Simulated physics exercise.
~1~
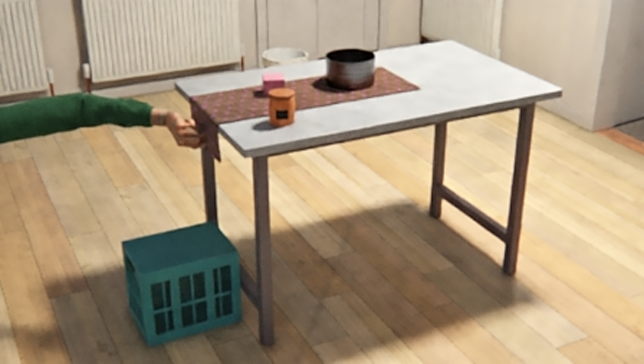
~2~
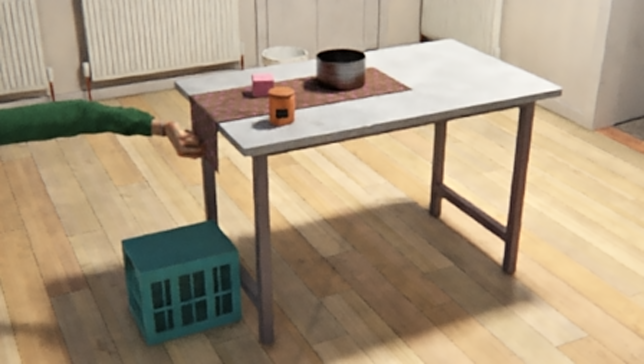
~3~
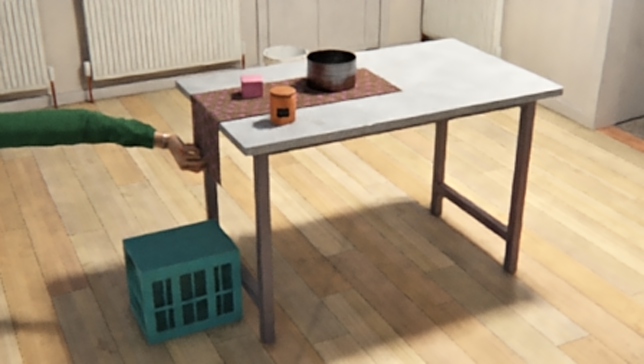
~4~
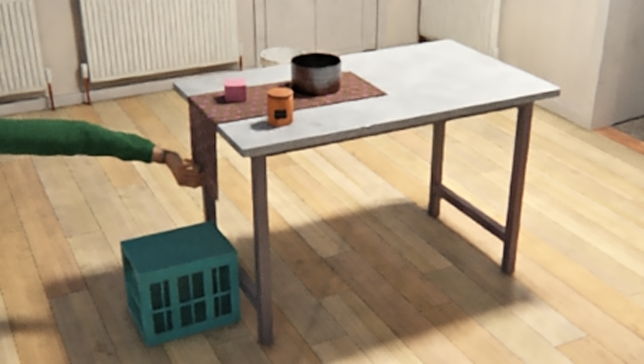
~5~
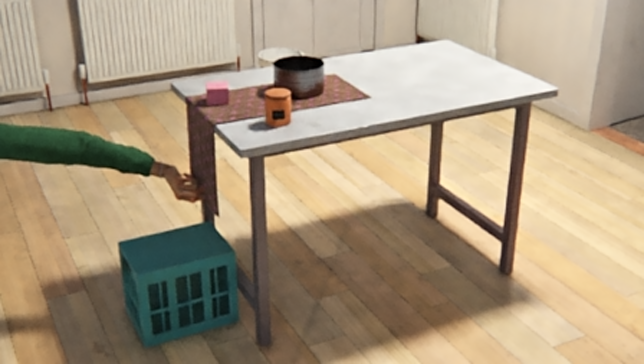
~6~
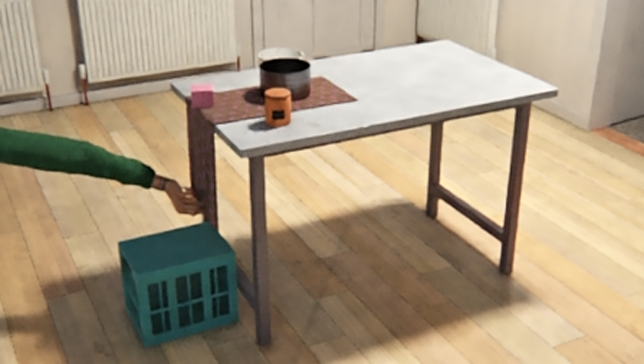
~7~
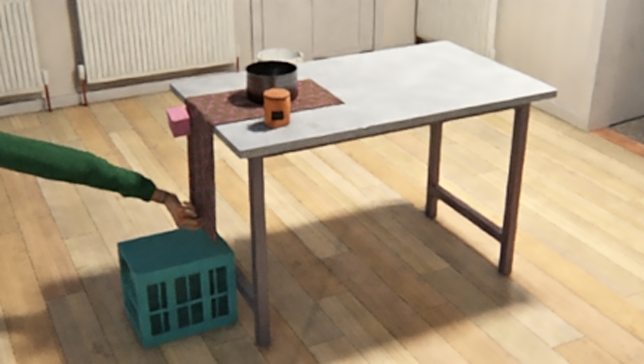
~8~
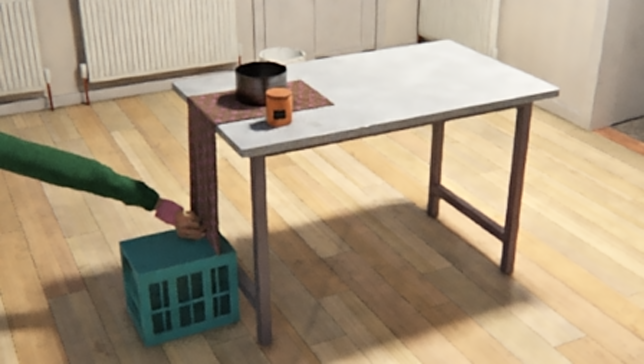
A brown tablecloth is pulled down over the left end of a table by a green-sleeved arm, carrying a pot and a pink block leftward until the block drops off the edge and the hem reaches the turquoise crate, while the orange jar and pot remain on top.
